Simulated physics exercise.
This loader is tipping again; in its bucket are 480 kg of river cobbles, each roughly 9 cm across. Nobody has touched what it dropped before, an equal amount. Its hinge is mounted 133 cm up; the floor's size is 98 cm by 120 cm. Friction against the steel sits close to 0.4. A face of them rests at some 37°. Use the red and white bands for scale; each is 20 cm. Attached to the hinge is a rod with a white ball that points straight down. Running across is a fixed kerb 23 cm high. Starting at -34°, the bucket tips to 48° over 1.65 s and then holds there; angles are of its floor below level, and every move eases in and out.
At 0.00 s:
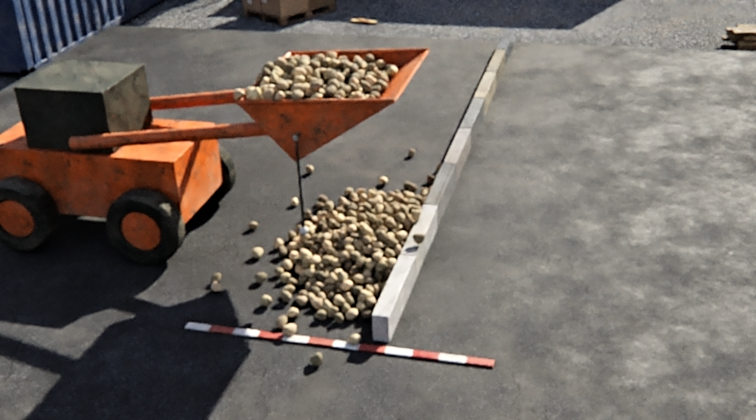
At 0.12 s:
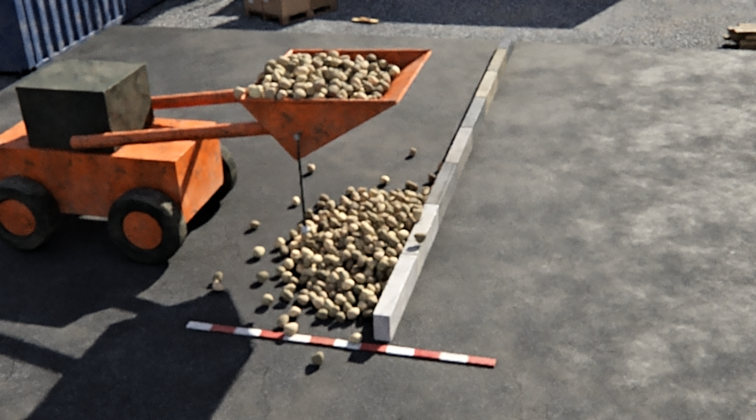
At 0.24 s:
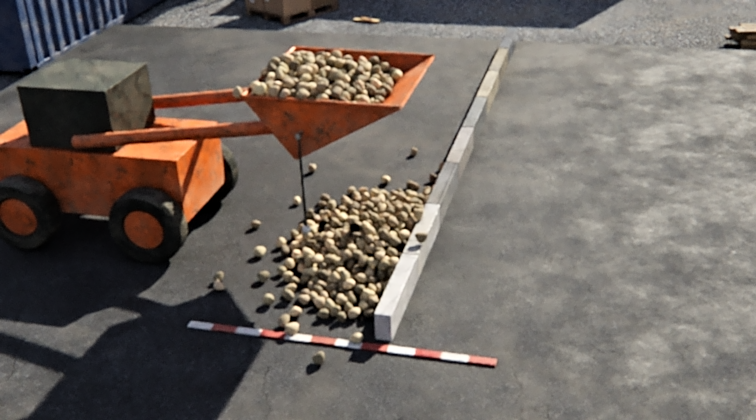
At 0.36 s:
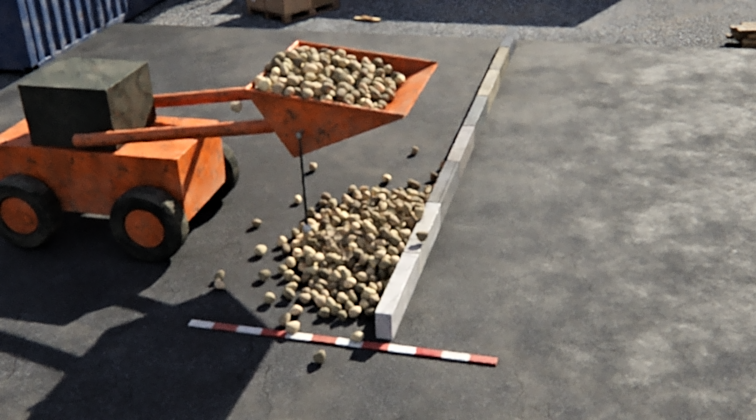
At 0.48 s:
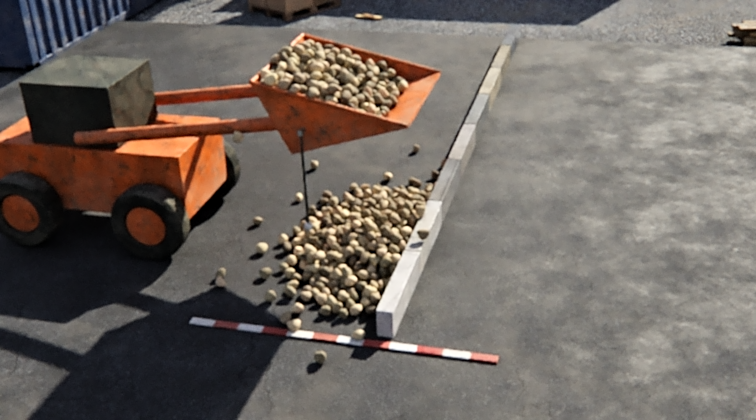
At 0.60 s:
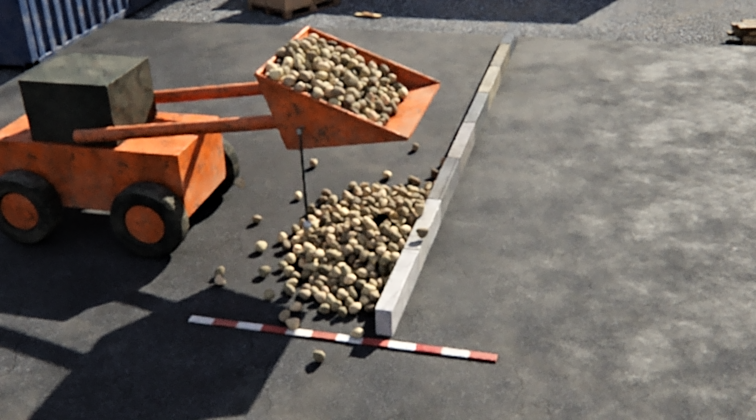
The clip shows an orange loader holding a bucket full of rounded tan stones above a pile lying against a low kerb; the bucket slowly tilts forward, its rear edge rising while the stones shift slightly inside.
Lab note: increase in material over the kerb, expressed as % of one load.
Increase: 56 %.
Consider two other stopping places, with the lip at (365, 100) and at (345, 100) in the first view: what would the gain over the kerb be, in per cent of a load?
30 % and 10 %.
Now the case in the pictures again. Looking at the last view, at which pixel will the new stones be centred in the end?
In the last view, about pixel (443, 241).
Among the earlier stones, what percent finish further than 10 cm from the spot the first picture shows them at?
Estimate: 0 %, roughly.
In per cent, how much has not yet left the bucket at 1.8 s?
Around 15 per cent of the load is still inside.
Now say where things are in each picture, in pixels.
In the first picture, the bucket is at -34°, its lip at (395, 101); the top of the load is at (311, 63). The earlier load is highest near (388, 224), 28 cm above ground level, 100 % on this side of the kerb.
The second picture shows lip at (397, 102), floor tilted -33°, highest stones at (308, 62); the stones move at 0.1 m/s on average.
In the third picture, the bucket is at -29°, its lip at (401, 108); the top of the load is at (299, 62); the stones move at 0.2 m/s on average.
In the fourth picture, the bucket is at -24°, its lip at (404, 116); the top of the load is at (296, 57); the stones move at 0.2 m/s on average.
The fifth picture shows lip at (408, 127), floor tilted -17°, highest stones at (302, 52); the stones move at 0.3 m/s on average.
In the sixth picture, the bucket is at -9°, its lip at (408, 139); the top of the load is at (305, 47); the stones move at 0.3 m/s on average.
After 1.2 s the floor is at 35°; in per cent of one load, 96 in the bucket, 104 on this side of the kerb; the foremost stones are at (413, 189).
After 1.8 s the floor is at 48°; in per cent of one load, 15 in the bucket, 154 on this side of the kerb, 31 over the kerb; the foremost stones are at (514, 247).
After 2.1 s the floor is at 48°; in per cent of one load, 0 in the bucket, 148 on this side of the kerb, 52 over the kerb; the foremost stones are at (586, 254).
After 4.8 s the floor is at 48°; in per cent of one load, 0 in the bucket, 144 on this side of the kerb, 56 over the kerb; the foremost stones are at (667, 261). Net gain over the kerb, 56.
